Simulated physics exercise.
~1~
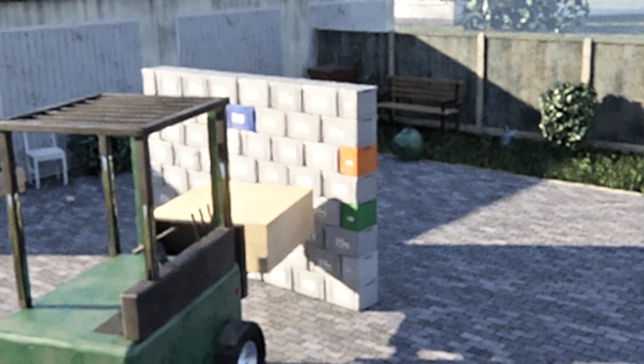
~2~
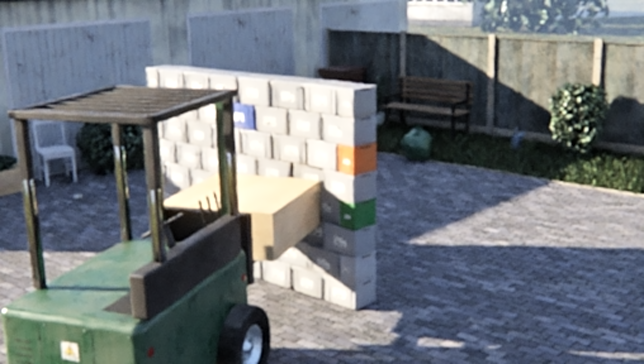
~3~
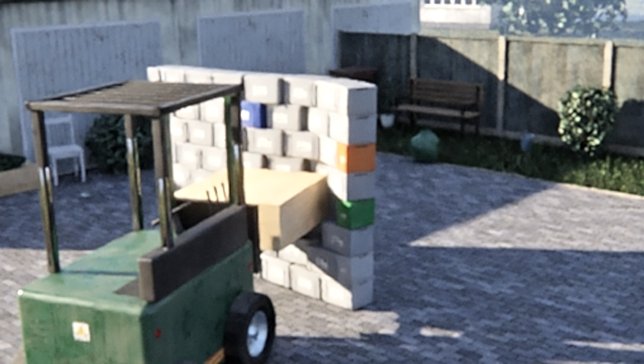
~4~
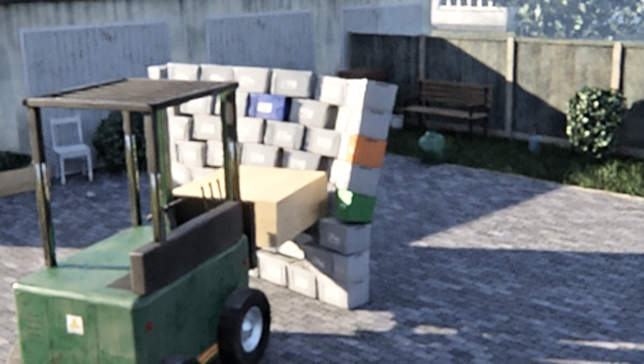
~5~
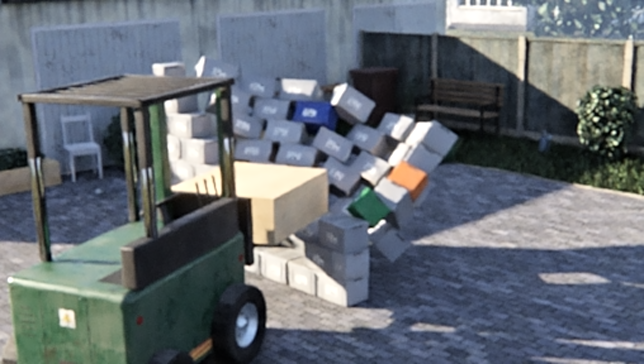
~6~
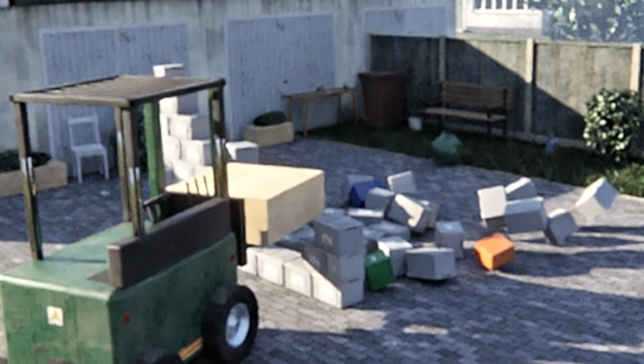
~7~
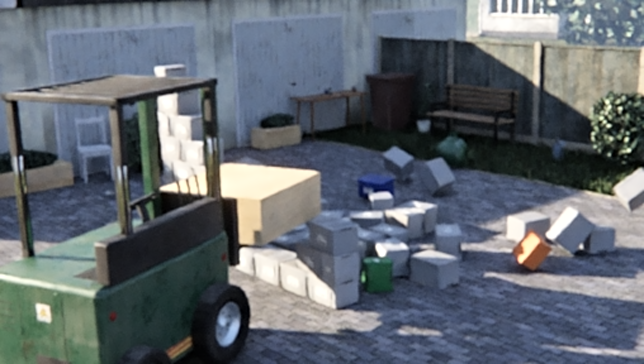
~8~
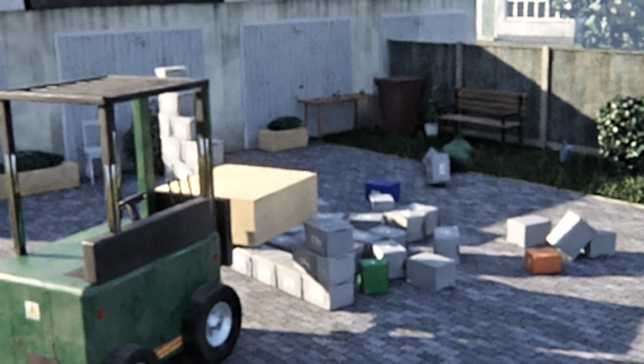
At the start, a green lift truck stands at the left of a sunny paved yard, its pale box up against a freestanding wall of grey blocks with one blue, one orange and one green. The truck pushes the box into the wall, and the right end begins to lean away. The upper rows then break apart and spill to the right, carrying the coloured blocks with them. Blocks tumble across the paving, and the orange one lands farther out than the green. By the end, the coloured blocks lie among scattered grey ones, while a stepped low section and a narrow stack at the left still stand.
